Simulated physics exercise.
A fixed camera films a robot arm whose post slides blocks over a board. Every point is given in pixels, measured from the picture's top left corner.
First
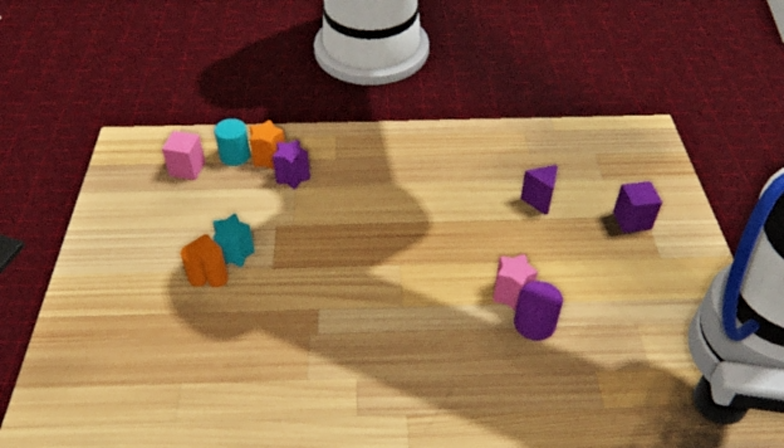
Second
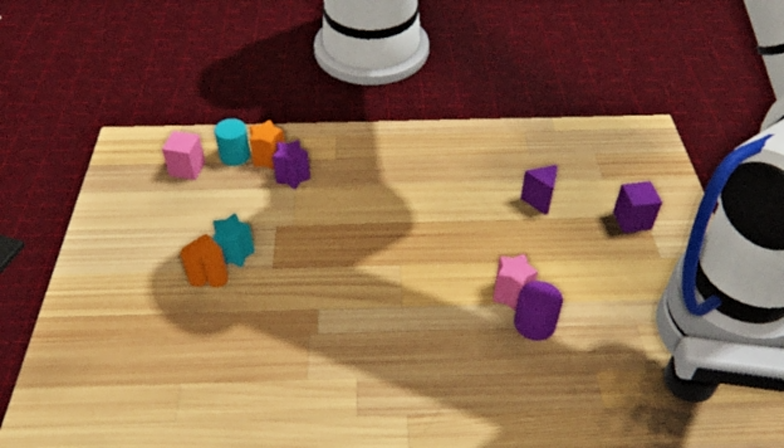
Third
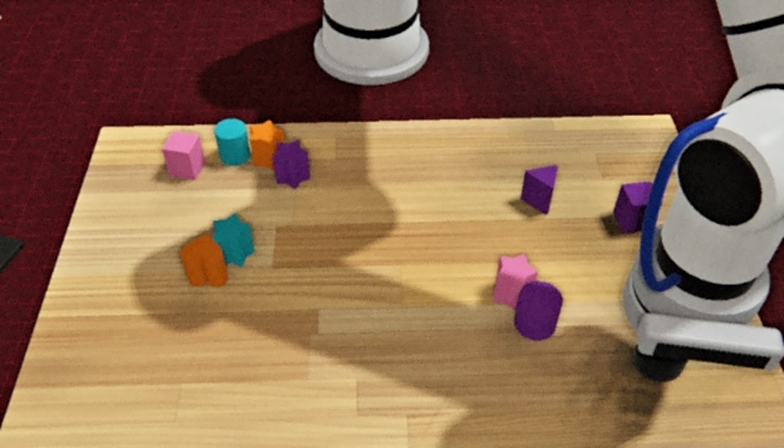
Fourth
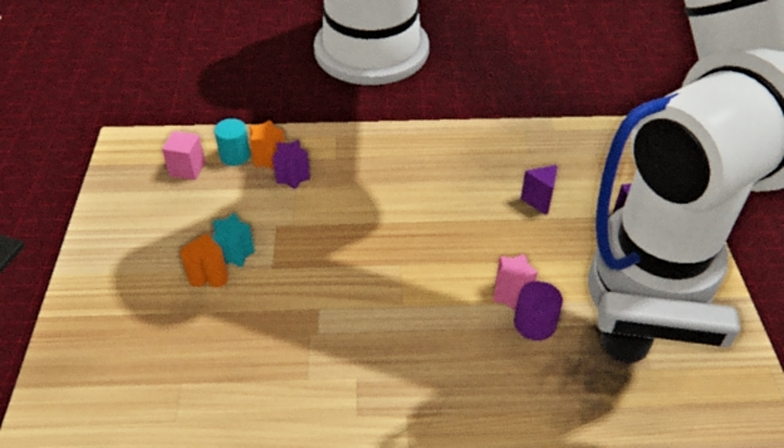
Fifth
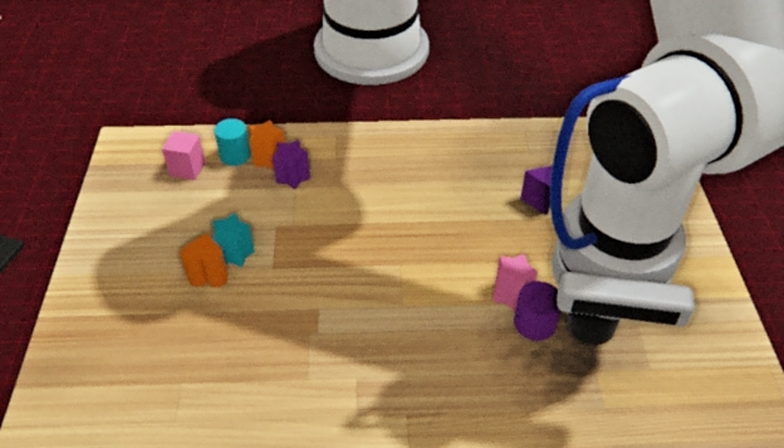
A white robot arm with a blue cable moved in from the right across a wooden table, lowering its dark tip beside a purple cylinder and pink star block, while the scattered colored blocks stayed still.
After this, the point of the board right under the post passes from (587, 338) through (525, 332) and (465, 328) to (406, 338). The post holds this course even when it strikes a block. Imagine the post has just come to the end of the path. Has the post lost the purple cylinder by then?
Final answer: Yes.
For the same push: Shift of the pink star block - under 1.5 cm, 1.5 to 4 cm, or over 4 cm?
I reckon it covers between 1.5 and 4 cm.
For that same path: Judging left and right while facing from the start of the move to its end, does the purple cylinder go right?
My answer is yes.
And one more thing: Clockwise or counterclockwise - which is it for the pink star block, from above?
Spins clockwise.
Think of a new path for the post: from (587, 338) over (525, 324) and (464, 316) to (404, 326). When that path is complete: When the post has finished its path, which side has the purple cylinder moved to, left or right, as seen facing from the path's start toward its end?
It is pushed towards the right-hand side.
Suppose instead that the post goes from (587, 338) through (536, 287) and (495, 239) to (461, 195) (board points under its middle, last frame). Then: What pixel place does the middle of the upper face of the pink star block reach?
The centre of its top face lies at (495, 256).
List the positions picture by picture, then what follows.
The first picture shows post tip at (719, 402); block tops, pink star block at (516, 268); purple cylinder at (541, 297).
The second picture shows post at (689, 381); blocks unchanged.
The third picture shows post at (658, 361); blocks unchanged.
The fourth picture shows post at (625, 343); blocks unchanged.
The fifth picture shows post at (591, 326); pink star block at (516, 268); purple cylinder at (541, 297).
On the path given first. One third of the way, post at (528, 319); pink star block at (499, 259), turned 65° clockwise; purple cylinder at (489, 286).
Two thirds of the way, post at (466, 316); pink star block at (497, 258), turned 75° clockwise; purple cylinder at (442, 271).
At the end, post at (406, 326); pink star block at (497, 258), turned 75° clockwise; purple cylinder at (433, 270).
